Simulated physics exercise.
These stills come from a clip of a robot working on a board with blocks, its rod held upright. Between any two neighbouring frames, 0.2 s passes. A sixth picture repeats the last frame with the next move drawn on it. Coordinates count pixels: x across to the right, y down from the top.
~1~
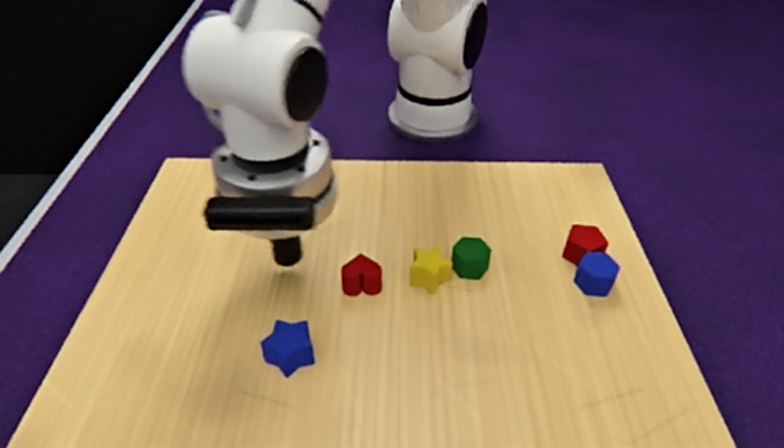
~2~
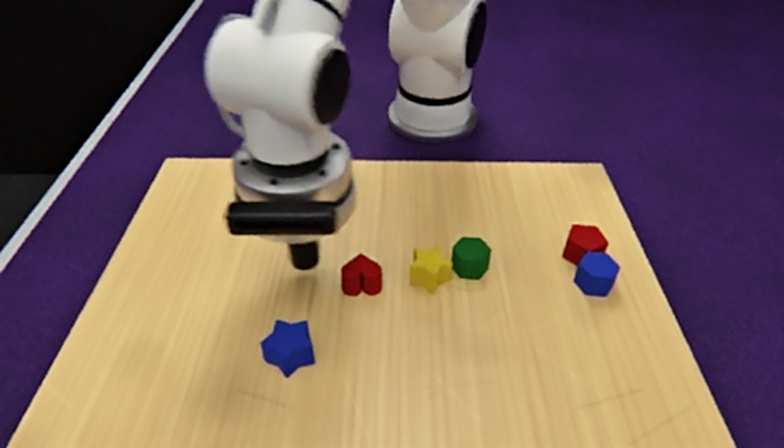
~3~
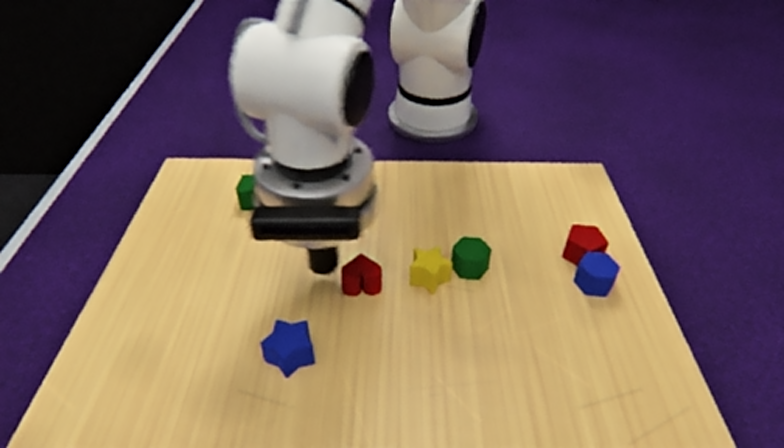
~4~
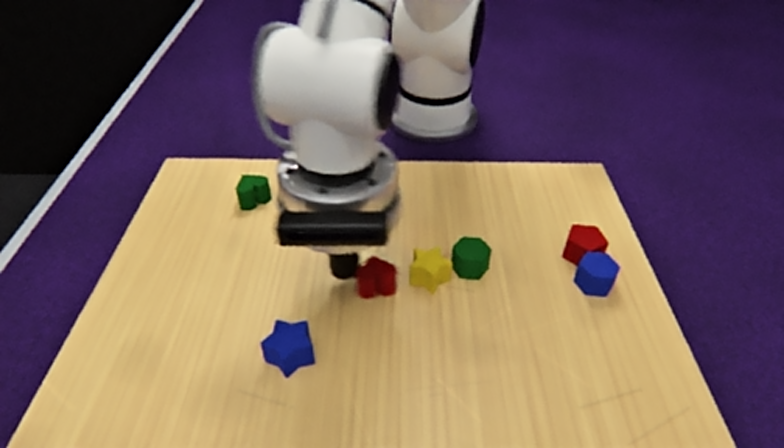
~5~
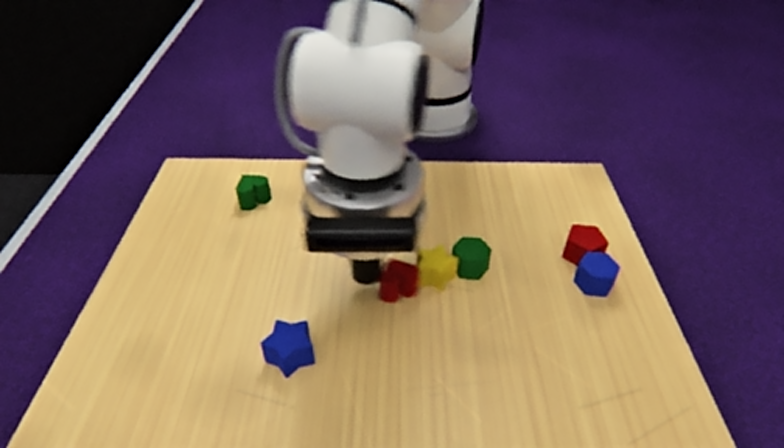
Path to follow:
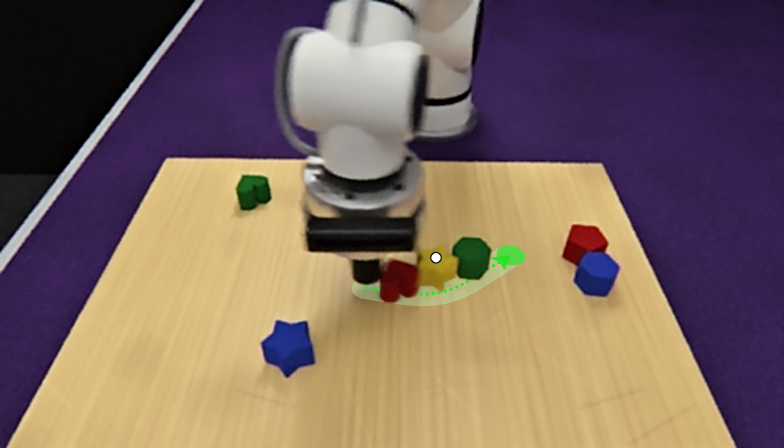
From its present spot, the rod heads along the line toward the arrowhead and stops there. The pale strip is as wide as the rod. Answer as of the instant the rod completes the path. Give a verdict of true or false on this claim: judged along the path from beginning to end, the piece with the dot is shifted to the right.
That statement is not accurate.
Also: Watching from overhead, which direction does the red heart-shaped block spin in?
The turn is clockwise.
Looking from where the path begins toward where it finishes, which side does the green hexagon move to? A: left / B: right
The one that fits is A, left.
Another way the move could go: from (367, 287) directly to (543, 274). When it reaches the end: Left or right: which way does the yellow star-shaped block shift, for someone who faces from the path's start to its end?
Sideways shift: Right.
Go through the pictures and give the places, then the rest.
In the first picture, rod tip at (289, 258); block tops, red heart-shaped block at (361, 267); yellow star-shaped block at (430, 259); green hexagon at (472, 248); red five-sided block at (587, 236).
In the second picture, rod at (306, 262); blocks unchanged.
In the third picture, rod at (324, 266); blocks unchanged.
In the fourth picture, rod at (345, 270); red heart-shaped block at (376, 268).
In the fifth picture, rod at (367, 275); red heart-shaped block at (398, 271); yellow star-shaped block at (436, 258); green hexagon at (472, 248); red five-sided block at (587, 236).
Path on the board, from (367, 287) through (423, 294) and (472, 279) to (511, 255); the dot is on the yellow star-shaped block.
What follows on the original path. One third of the way, rod at (424, 282); red heart-shaped block at (453, 286); yellow star-shaped block at (461, 263), turned 70° anticlockwise; green hexagon at (481, 243).
Two thirds of the way, rod at (474, 266); red heart-shaped block at (473, 290), turned 35° clockwise; yellow star-shaped block at (498, 248), turned 105° anticlockwise; green hexagon at (502, 227), turned 20° anticlockwise.
At the end, rod at (514, 243); red heart-shaped block at (473, 290), turned 35° clockwise; yellow star-shaped block at (534, 224), turned 115° anticlockwise; green hexagon at (531, 204), turned 30° anticlockwise; red five-sided block in place.
